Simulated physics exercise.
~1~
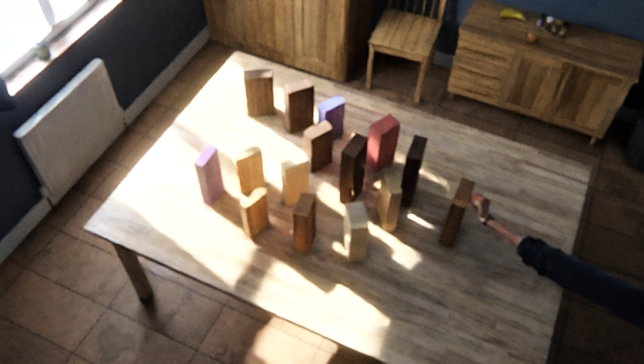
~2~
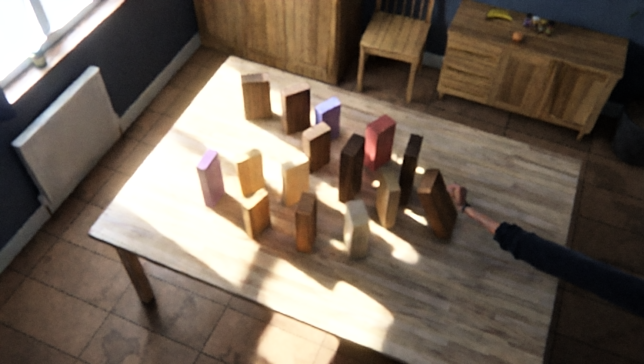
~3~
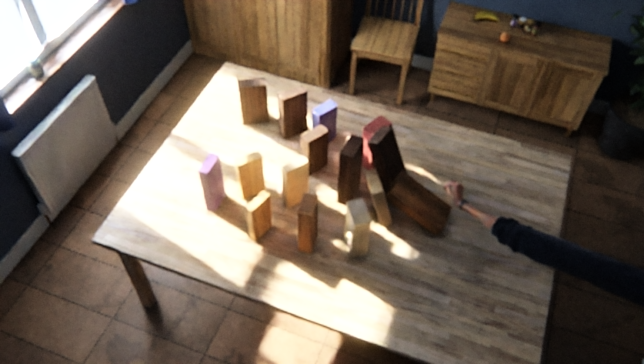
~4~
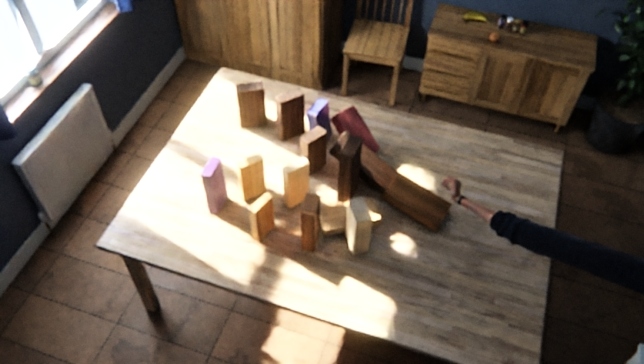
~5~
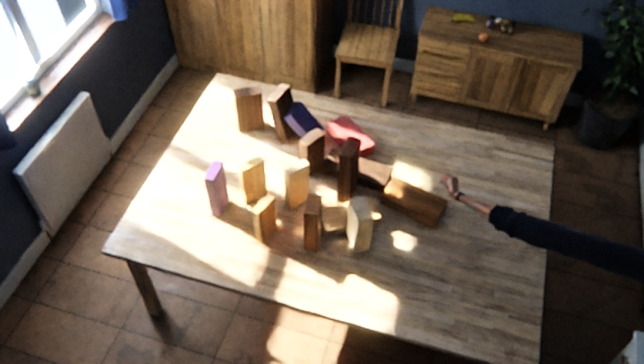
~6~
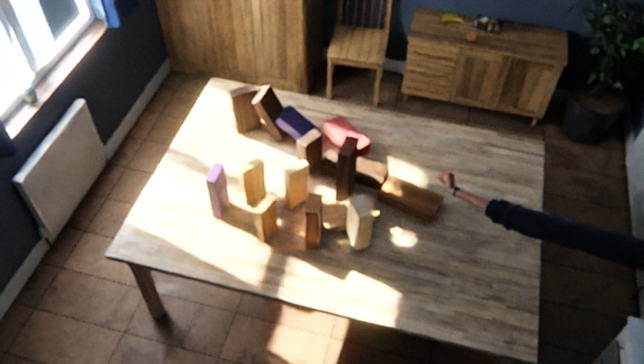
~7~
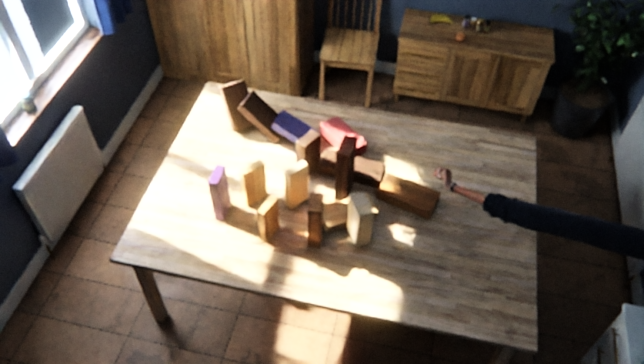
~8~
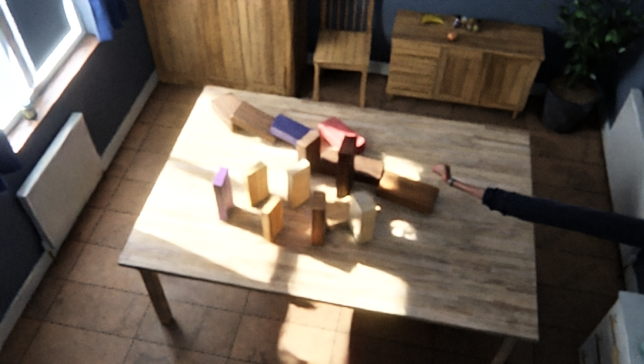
In the video, a hand pushes the rightmost of many upright wooden blocks on a table, and it topples left into its neighbours, knocking over the red block and then others toward the back left, while the purple block and several more stay standing.
